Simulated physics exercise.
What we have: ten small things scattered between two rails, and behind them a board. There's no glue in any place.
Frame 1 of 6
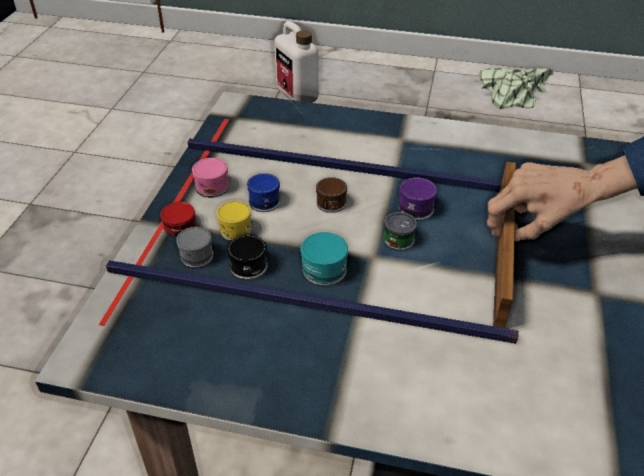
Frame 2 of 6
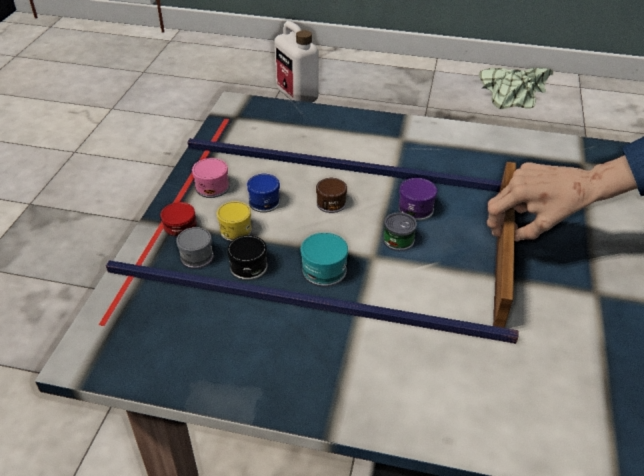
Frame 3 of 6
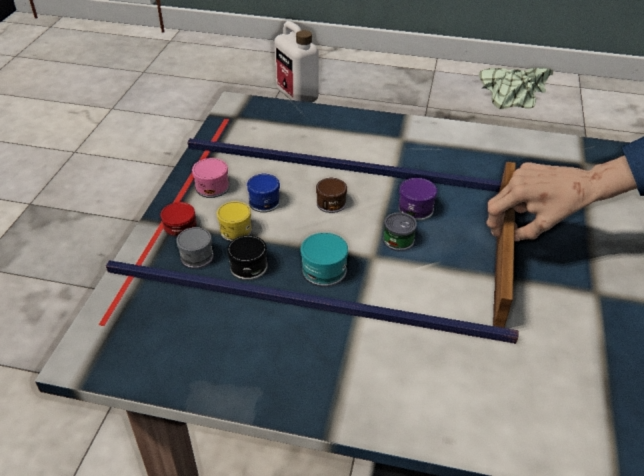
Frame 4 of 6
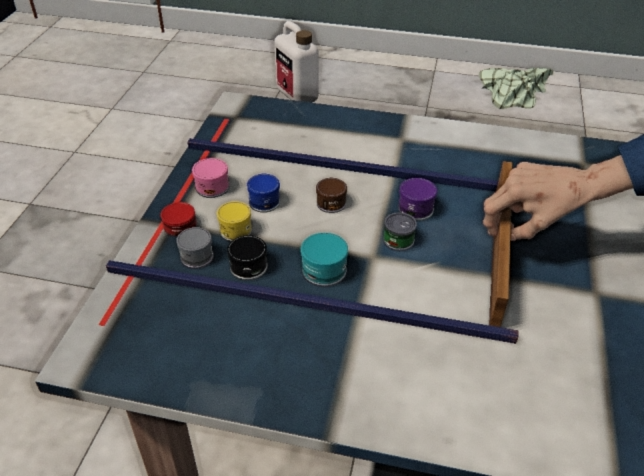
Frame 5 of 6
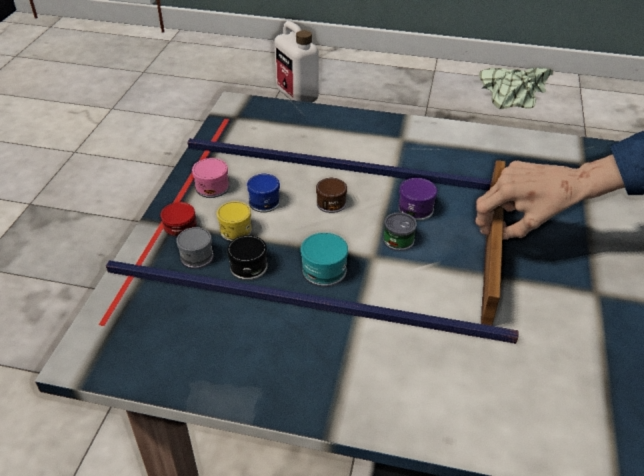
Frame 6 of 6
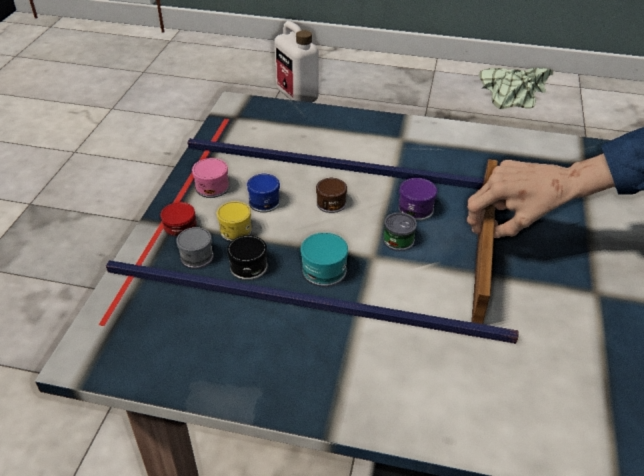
A hand held a wooden board still at the right end of two dark rails, then slid it slightly left toward the colourful little pots scattered between them, which stayed where they were.
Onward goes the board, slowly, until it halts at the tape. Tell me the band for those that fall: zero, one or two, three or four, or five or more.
Drops: At least five.
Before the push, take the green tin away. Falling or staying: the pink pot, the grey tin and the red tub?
Pink pot: Over the edge. Grey tin: Over the edge. Red tub: Over the edge.
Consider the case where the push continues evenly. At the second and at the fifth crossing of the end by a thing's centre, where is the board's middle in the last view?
The first one at (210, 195), the next at (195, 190).
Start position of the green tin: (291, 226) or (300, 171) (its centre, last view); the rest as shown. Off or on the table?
Taking them in order, it stays put and then it stays put.
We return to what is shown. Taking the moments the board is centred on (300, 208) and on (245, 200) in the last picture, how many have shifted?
So far 7, and 10 at the second.
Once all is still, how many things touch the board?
4 in contact.
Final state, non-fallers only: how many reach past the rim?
I count 4 overhanging.
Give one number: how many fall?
The answer is exactly 6.
Soon after, none off yet; red tub at rest near (179, 219); pink pot at rest near (211, 178); grey tin at rest near (195, 248).
At rest, the number that fall off is five or more; fallen, black tin, blue tin, yellow pot, grey tin, pink pot and red tub.
